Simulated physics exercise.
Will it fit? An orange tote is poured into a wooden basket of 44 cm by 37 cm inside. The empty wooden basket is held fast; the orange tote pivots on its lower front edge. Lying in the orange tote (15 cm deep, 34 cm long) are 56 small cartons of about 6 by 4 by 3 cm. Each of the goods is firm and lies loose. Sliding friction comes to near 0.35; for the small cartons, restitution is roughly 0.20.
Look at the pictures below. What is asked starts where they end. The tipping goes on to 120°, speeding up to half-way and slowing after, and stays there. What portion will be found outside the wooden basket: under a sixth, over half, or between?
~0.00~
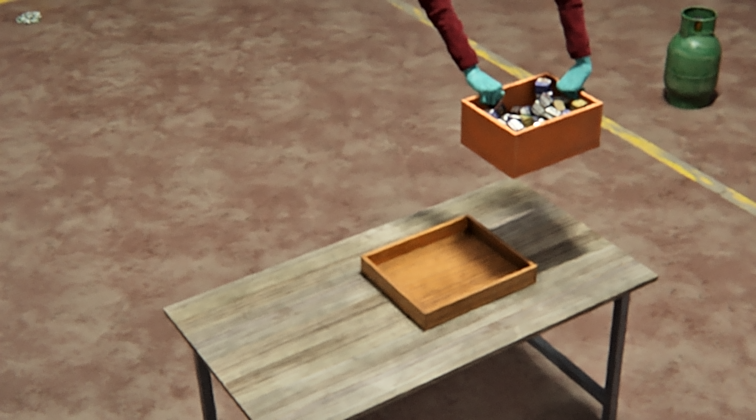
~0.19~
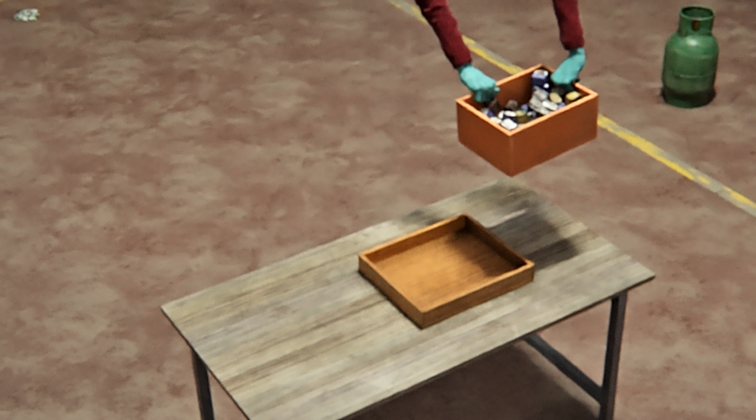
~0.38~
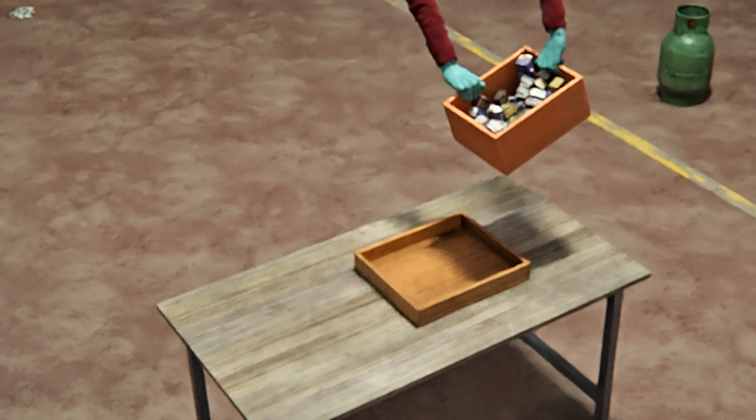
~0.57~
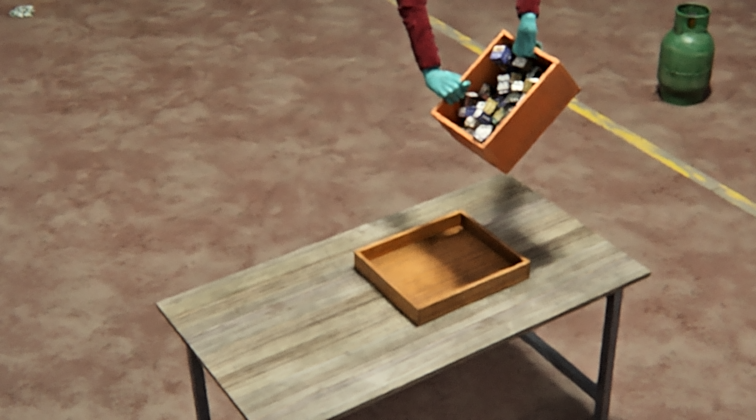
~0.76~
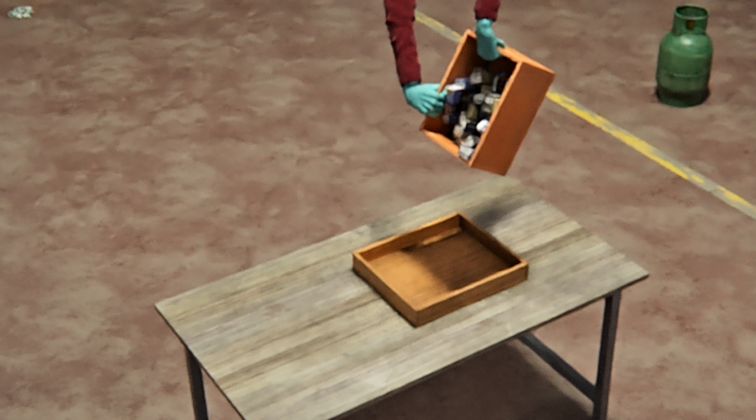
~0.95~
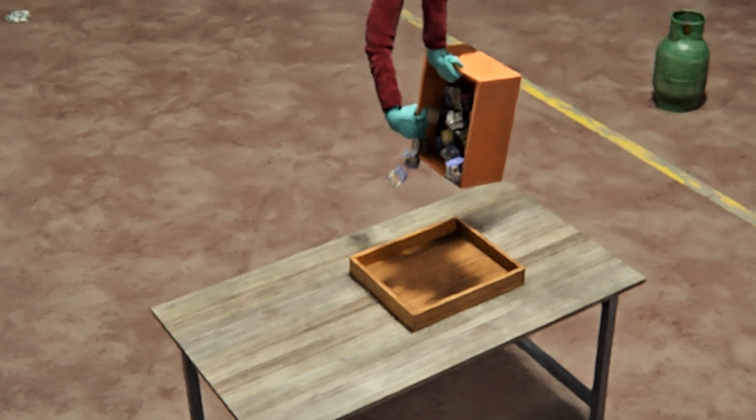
In the end, one sixth up to half of them sit outside the wooden basket.
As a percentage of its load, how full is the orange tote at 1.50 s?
Share still inside is roughly 40 %.
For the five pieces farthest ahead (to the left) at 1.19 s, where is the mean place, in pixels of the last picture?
The five leading pieces sit around (382, 267).
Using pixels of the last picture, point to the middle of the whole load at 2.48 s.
Somewhere about (402, 287) in pixels.
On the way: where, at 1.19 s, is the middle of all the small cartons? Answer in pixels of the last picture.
(450, 154).
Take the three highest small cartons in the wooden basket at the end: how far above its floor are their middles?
Roughly 8 cm.
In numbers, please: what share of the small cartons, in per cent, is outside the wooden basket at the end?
That comes to around 25 per cent.
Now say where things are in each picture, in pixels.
In the first frame (places track the rim corner closest to us here), orange tote (517, 133); wooden basket (427, 311); tipped 0°; all still inside.
In the second frame, orange tote (511, 132); tipped 5°.
In the third frame, orange tote (498, 135); tipped 18°.
In the fourth frame, orange tote (484, 145); tipped 37°.
In the fifth frame, orange tote (471, 162); tipped 59°.
In the sixth frame, orange tote (461, 185); wooden basket (416, 313); tipped 81°; 2 out, the lowest carton at (397, 177).
After 1.19 s, tilt 104°; 46 still in the orange tote, 2 outside the wooden basket and 8 in the air.
After 1.50 s, tilt 120°; 23 still in the orange tote, 12 in the wooden basket, 5 outside the wooden basket and 16 in the air.
After 1.93 s, tilt 120°; 35 in the wooden basket, 17 outside the wooden basket and 4 in the air.
Outcome (at 2.48 s), 41 in the wooden basket and 15 outside the wooden basket. Asked share, 15 of 56, 27 per cent.
